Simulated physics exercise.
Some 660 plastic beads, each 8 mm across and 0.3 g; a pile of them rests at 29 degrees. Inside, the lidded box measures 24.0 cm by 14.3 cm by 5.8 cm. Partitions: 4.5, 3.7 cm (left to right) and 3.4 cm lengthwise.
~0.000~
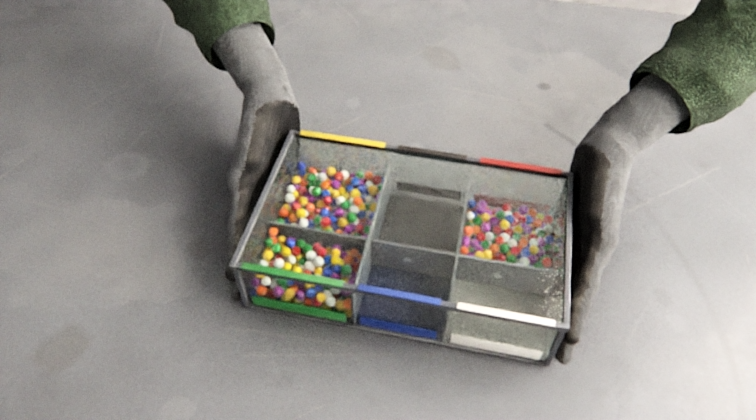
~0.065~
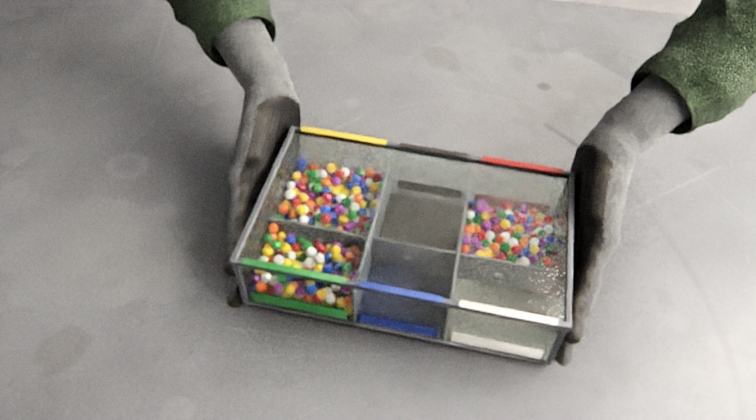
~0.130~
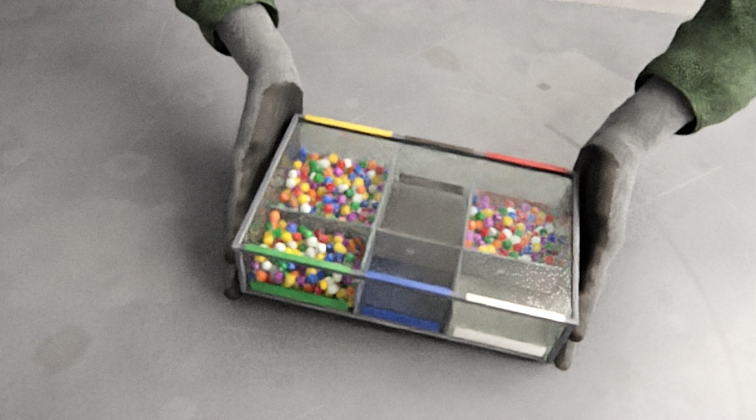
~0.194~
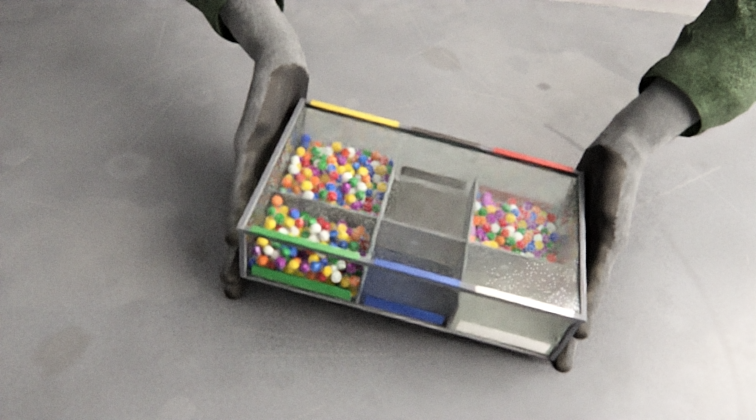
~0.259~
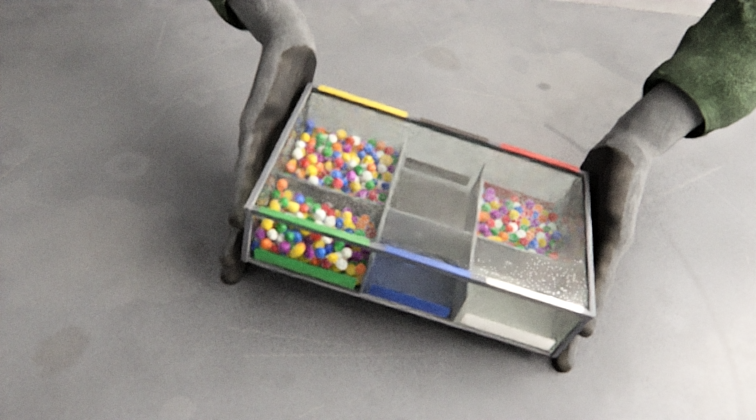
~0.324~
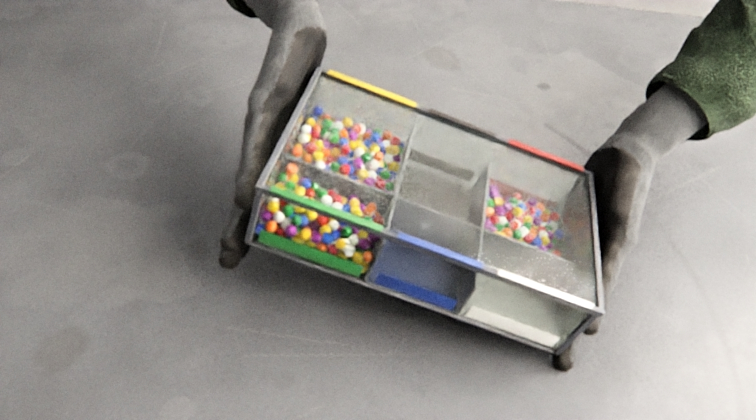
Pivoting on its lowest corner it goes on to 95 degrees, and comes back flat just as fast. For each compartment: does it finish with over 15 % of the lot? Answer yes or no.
Red compartment: Yes; blue compartment: No; green compartment: Yes; yellow compartment: Yes; white compartment: No; black compartment: No.
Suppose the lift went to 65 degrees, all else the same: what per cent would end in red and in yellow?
In that case red 25, yellow 45.
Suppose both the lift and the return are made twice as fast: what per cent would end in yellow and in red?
In that case yellow 50; red 30.
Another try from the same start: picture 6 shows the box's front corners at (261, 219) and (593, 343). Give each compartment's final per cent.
Red 20, blue 0, green 30, yellow 35, white 15, black 0.
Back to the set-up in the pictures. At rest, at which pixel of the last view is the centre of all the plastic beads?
At about (364, 221).
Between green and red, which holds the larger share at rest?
The red one has more.
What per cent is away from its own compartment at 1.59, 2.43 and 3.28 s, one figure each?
About 10, 10, 10.
After 1.59 s, tilt 95 degrees; red 30 %, green 25 %, yellow 45 %.
After 2.43 s, tilt 42 degrees; red 30 %, green 25 %, yellow 45 %.
After 3.28 s, tilt 0 degrees; red 30 %, green 20 %, yellow 45 %.
At rest (3.8 s), red 30 %, blue 0 %, green 20 %, yellow 45 %, white 0 %, black 0 %.
